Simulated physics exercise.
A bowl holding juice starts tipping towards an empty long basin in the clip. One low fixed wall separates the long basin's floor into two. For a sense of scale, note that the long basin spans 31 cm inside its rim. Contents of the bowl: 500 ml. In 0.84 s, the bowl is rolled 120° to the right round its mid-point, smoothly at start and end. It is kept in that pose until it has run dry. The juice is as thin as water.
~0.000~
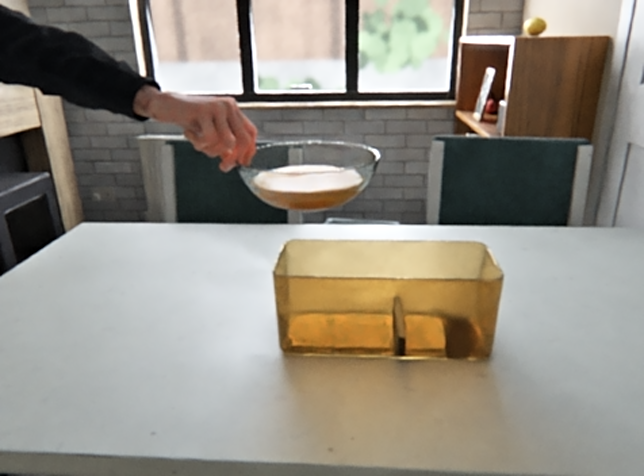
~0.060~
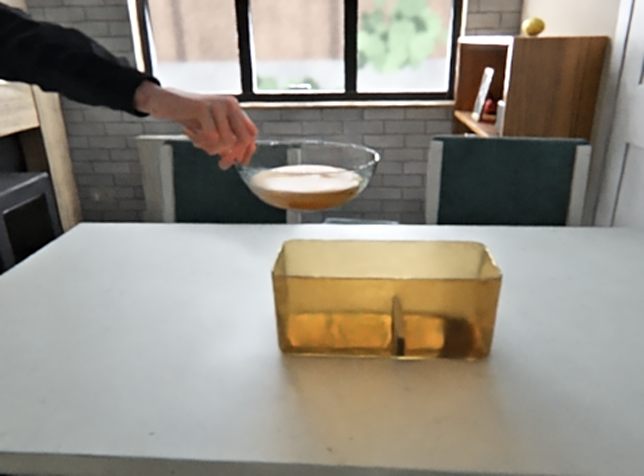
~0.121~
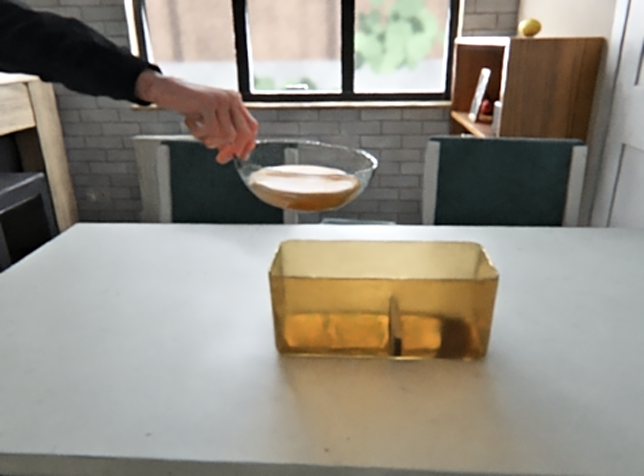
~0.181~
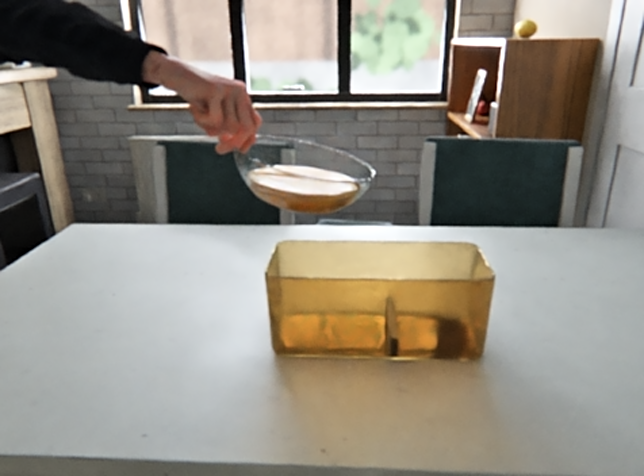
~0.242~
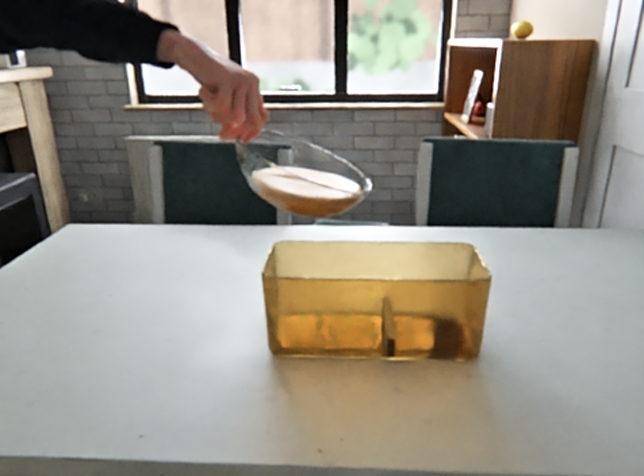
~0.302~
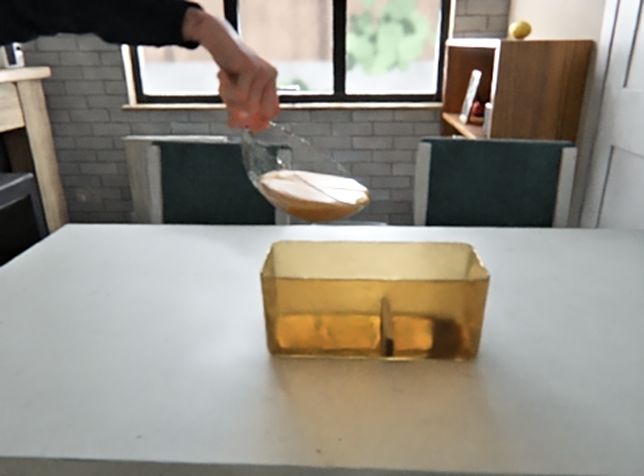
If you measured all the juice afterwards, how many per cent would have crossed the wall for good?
Around 45 per cent would have crossed.
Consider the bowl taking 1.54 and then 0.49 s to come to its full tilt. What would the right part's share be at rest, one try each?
Roughly 55 per cent the first time and 35 per cent the second.
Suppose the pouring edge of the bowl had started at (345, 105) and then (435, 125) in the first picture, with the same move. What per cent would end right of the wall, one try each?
The first try gives 20 percent and the second 60 percent.
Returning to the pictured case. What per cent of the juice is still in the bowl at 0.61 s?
1 %.
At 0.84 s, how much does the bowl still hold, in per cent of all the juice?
0 in a hundred, give or take.
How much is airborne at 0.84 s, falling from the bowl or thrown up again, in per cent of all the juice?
In-air share: About 4 %.
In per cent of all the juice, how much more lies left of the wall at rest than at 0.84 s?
Roughly 2 percent.
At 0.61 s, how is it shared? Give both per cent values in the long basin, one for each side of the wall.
About 46 % left, 50 % right.
Then, 0.61 s in, the tilt is 100° and 1 per cent is still to pour, 46 is left of the wall and 50 right of it.
Then, 0.84 s in, the tilt is 120° and 0 per cent is still to pour, 50 is left of the wall and 46 right of it.
Then, 1.08 s in, the tilt is 120° and 0 per cent is still to pour, 53 is left of the wall and 45 right of it.
Then, 1.34 s in, the tilt is 120° and 0 per cent is still to pour, 53 is left of the wall and 45 right of it.
Finally, 53 per cent lies left of the wall, 45 right of it and 2 outside.
